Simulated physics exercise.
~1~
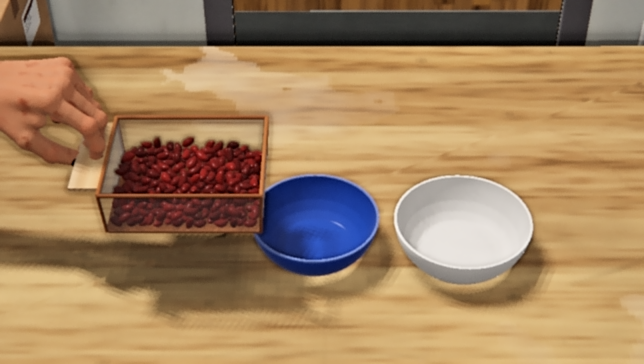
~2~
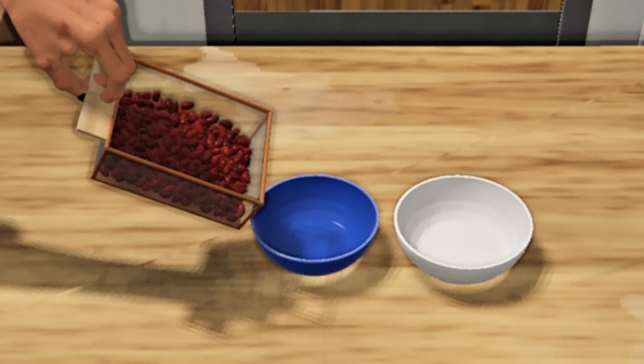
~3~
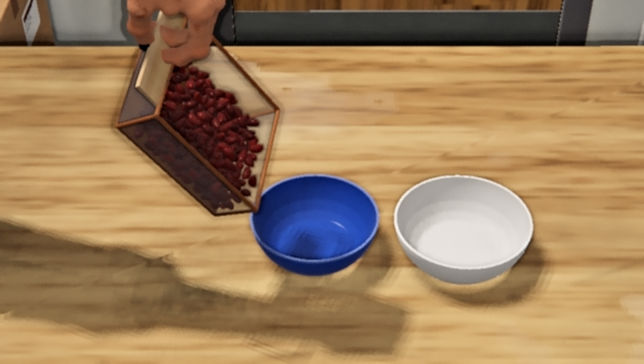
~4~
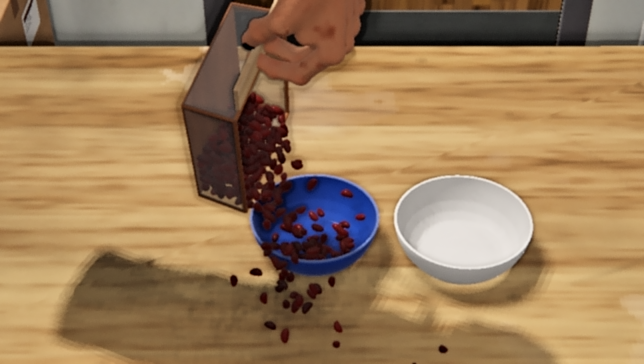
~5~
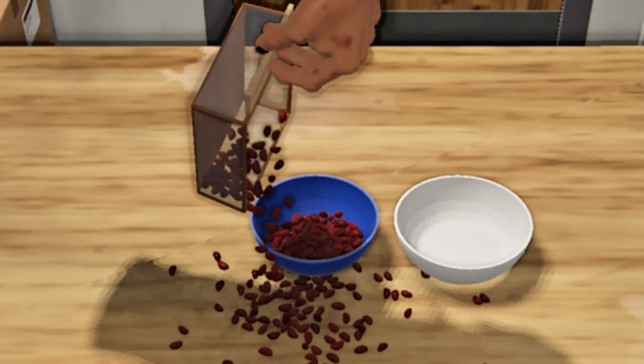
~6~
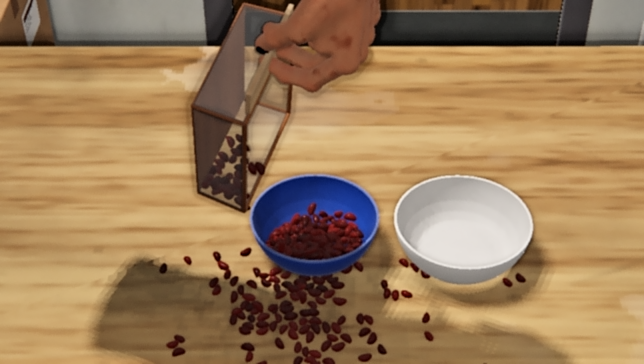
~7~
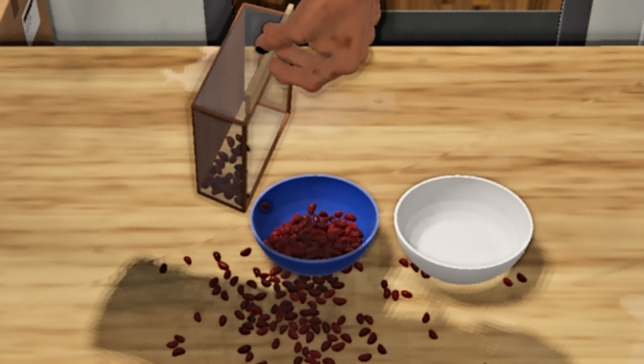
On a wooden table, a hand tipping a clear box of red beans, half filling the blue bowl and scattering many outside.
